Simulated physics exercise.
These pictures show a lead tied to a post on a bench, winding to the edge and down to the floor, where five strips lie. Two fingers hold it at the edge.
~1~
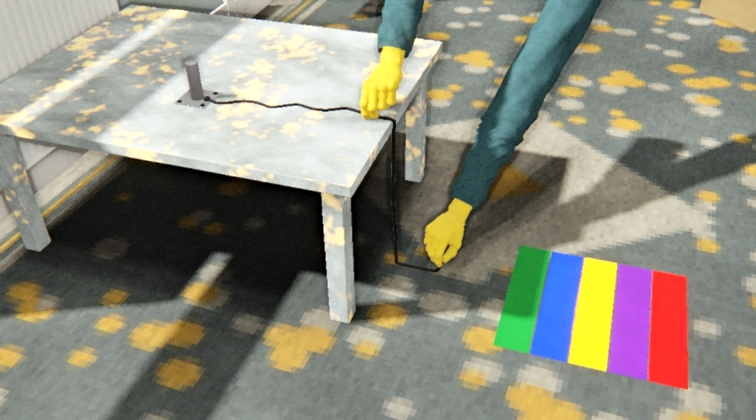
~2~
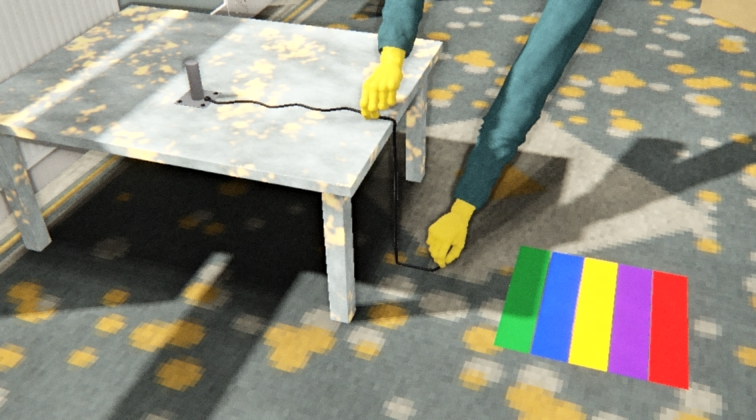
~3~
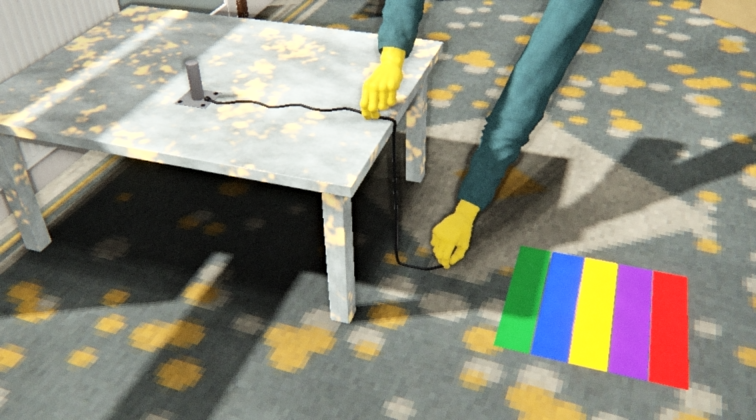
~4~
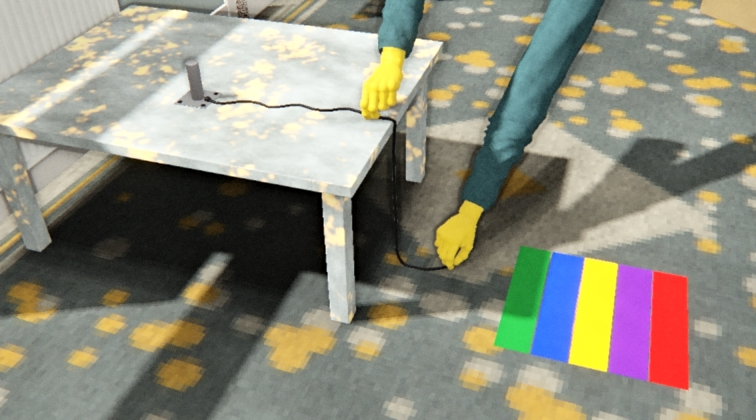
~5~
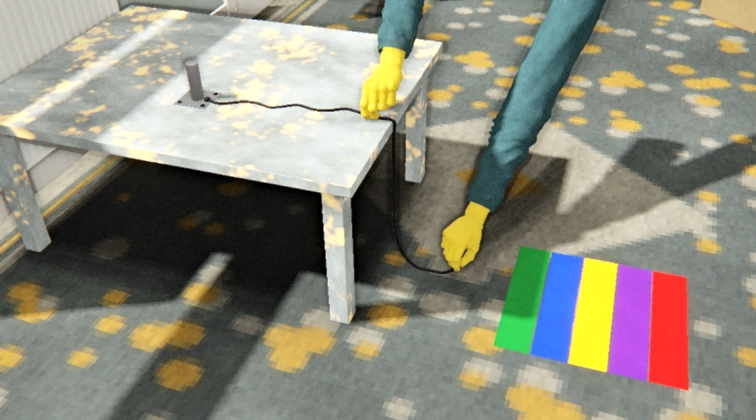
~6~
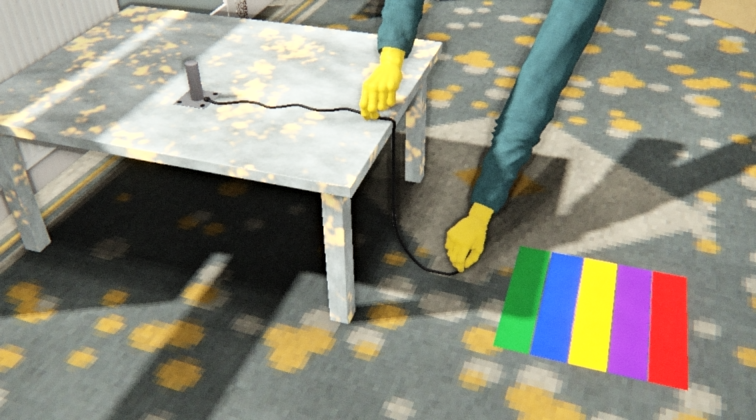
On the floor beside a bench, a yellow hand slowly draws a dark cord slightly right.
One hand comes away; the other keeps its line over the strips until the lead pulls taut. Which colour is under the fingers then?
The blue one.
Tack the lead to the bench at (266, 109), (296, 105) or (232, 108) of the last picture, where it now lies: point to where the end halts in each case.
The places are (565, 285), (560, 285) and (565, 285).
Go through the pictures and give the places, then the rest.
End (442, 262); green (516, 329); blue (552, 337); yellow (590, 345); purple (629, 354); red (669, 363), in the first picture.
End (445, 263); lead through (235, 102) (296, 105) (361, 112) (395, 154) (396, 207) (396, 259), in the second picture.
End (449, 264), in the third picture.
End (453, 264); lead through (236, 102) (296, 105) (361, 113) (394, 154) (395, 207) (400, 260), in the fourth picture.
End (459, 266), in the fifth picture.
End (464, 267); lead through (235, 103) (295, 105) (360, 113) (393, 154) (394, 208) (414, 259), in the sixth picture.
Early on, end near (499, 274); short of the strips.
Midway, end near (540, 282); over green.
At the end of the slack, end near (566, 288); over blue. It halts on the blue strip.
